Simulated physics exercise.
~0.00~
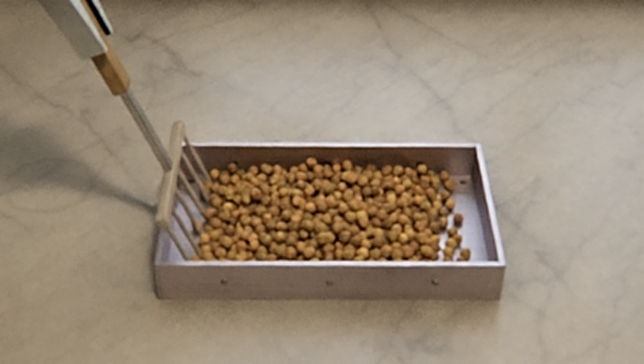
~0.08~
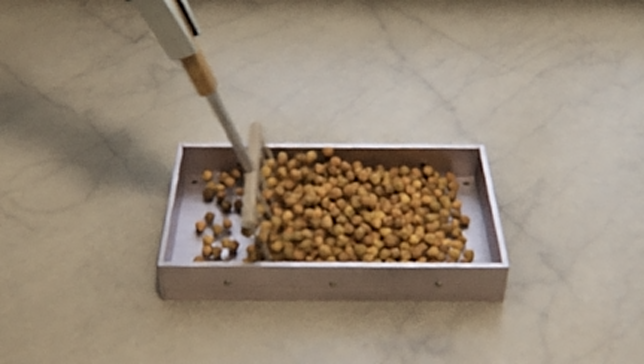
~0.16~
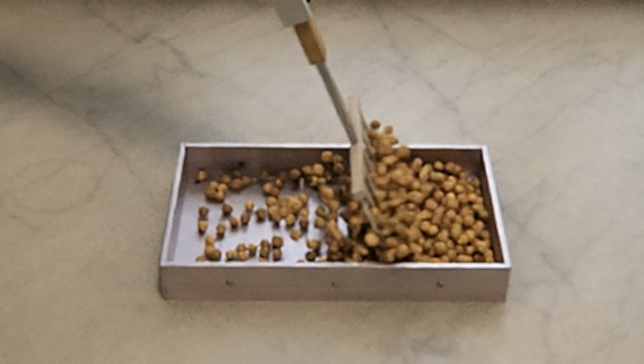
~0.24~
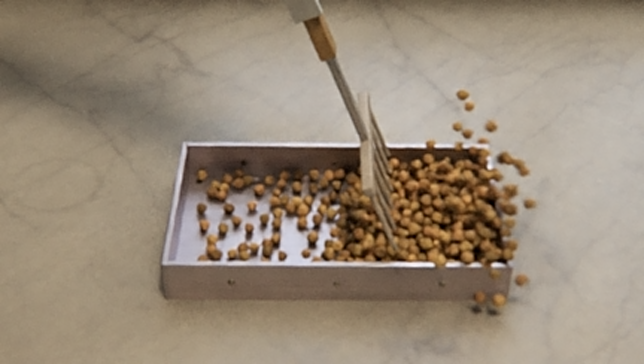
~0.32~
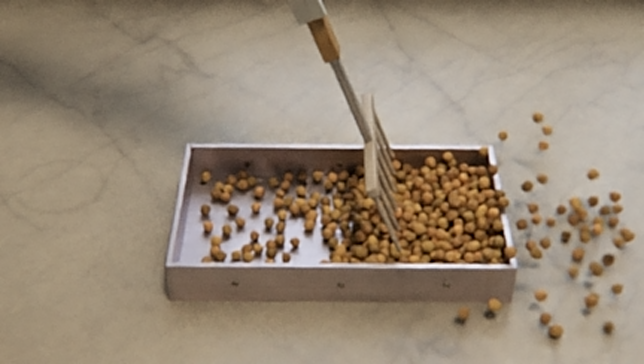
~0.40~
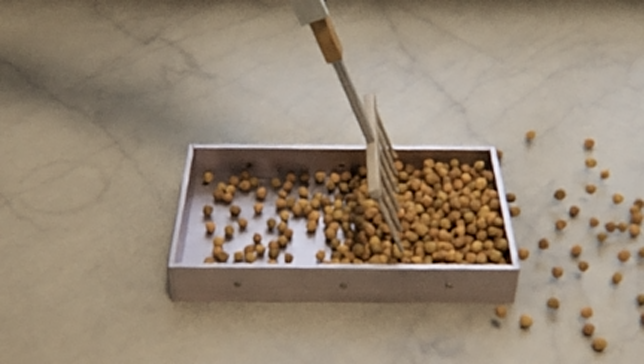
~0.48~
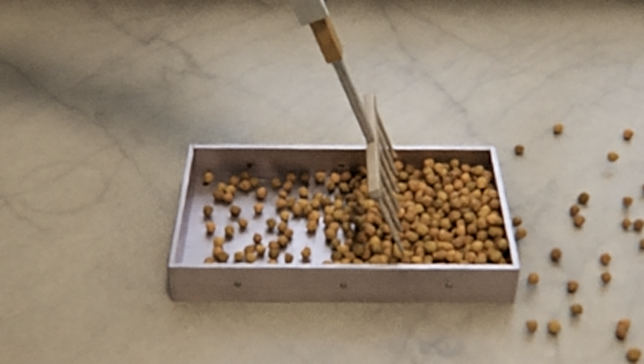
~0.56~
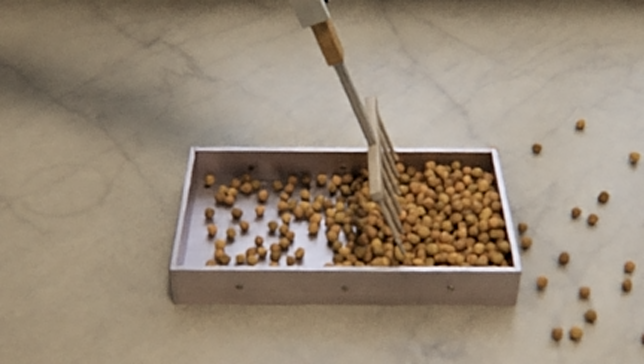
A robot-held rake pushes chickpeas right across a trough, spilling some onto the table.
